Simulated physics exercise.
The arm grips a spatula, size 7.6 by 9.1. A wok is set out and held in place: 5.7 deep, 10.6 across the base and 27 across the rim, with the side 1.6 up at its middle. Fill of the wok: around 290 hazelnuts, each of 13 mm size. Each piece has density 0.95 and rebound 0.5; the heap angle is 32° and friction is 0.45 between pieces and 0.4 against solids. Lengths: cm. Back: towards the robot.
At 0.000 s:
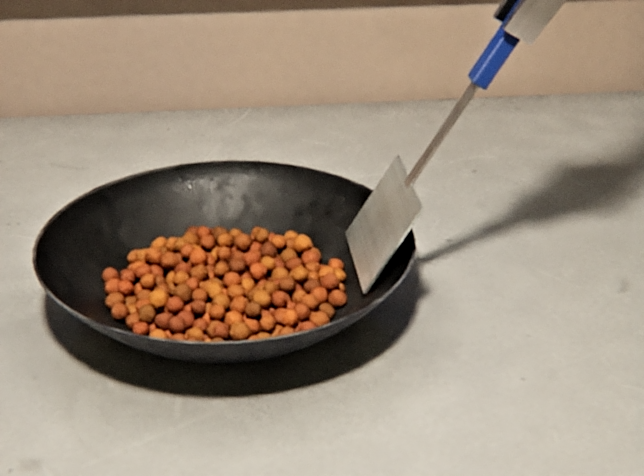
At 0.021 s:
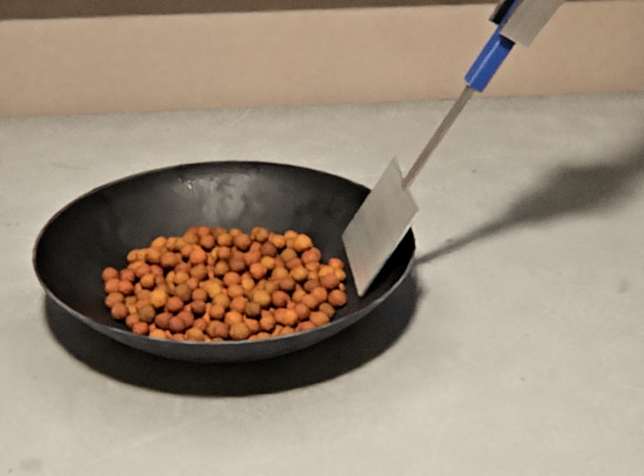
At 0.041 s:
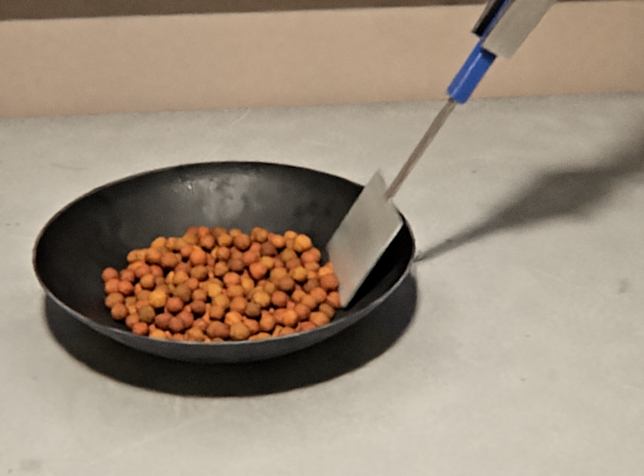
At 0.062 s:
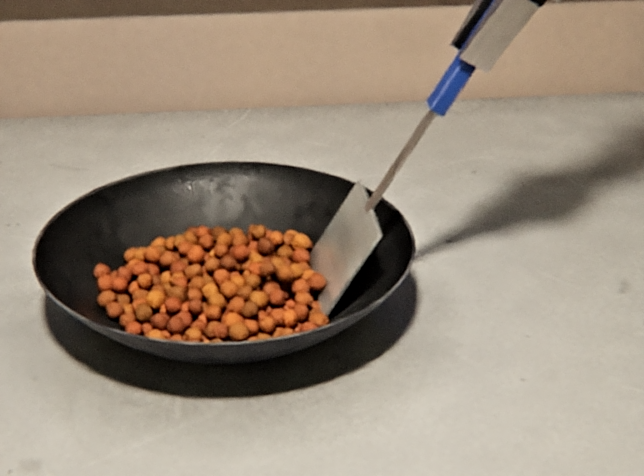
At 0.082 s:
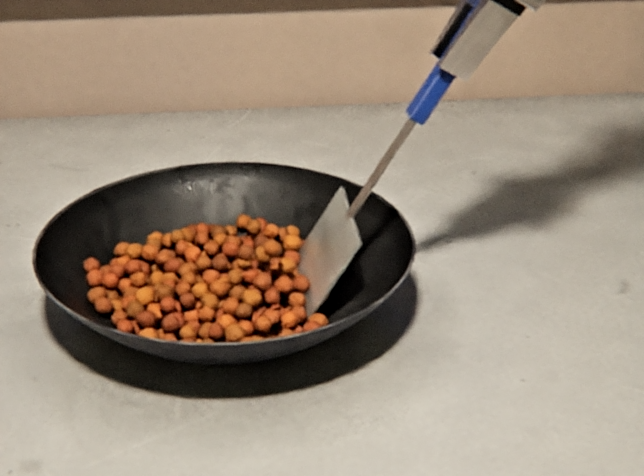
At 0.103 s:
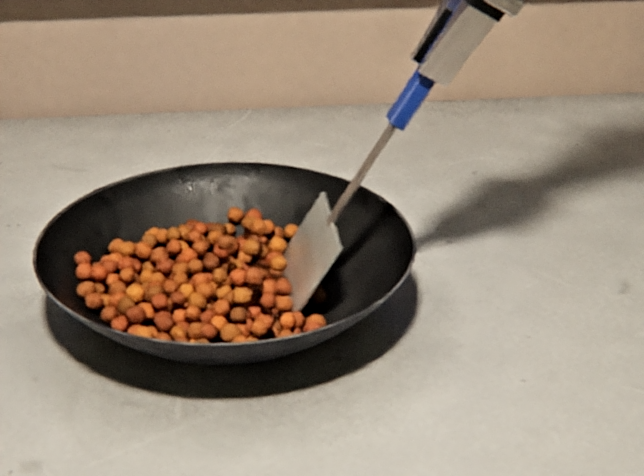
A black wok holding a heap of orange-brown hazelnuts sits on a pale grey surface in front of a beige wall, seen from slightly above by a still camera. A metal spatula with a blue and grey holder slants in from the upper right, casting a soft shadow. The spatula lowers inside the wok's right side, then moves left, pushing the nuts leftward into a shifted heap.
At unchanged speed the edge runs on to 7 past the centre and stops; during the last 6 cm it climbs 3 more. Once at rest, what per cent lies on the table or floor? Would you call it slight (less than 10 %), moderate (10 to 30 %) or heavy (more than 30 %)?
I would call it moderate, 10 to 30 %.
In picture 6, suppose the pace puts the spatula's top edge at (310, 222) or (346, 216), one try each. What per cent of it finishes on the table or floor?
Close to 25 per cent in the first try and close to 5 per cent in the second.
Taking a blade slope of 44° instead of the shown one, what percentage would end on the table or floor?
Estimate for that slope: Some 5 per cent.
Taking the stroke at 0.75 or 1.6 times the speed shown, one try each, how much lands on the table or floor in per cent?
Roughly 5 % and roughly 30 %.
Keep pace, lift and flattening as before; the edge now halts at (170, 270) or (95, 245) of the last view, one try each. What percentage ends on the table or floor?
Estimates, in order: 0 % and 40 %.
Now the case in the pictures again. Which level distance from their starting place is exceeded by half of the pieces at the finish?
Roughly 6 centimetres.
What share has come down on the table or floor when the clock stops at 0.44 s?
That would be near 10 per cent, give or take.
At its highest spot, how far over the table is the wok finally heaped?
Close to 6.5 centimetres high.
By 0.16 s, sloping 59°, highest piece 10 above the table; 292 in the wok.
By 0.21 s, sloping 59°, highest piece 9 above the table; 292 in the wok.
By 0.44 s, sloping 59°, highest piece 7 above the table; 250 in the wok, 35 on the table or floor, 7 on the blade or in flight.
By 1.49 s, sloping 59°, highest piece 6 above the table; 250 in the wok, 42 on the table or floor.
Final count, 250 in the wok, 42 on the table or floor. That is 14 % on the table or floor.
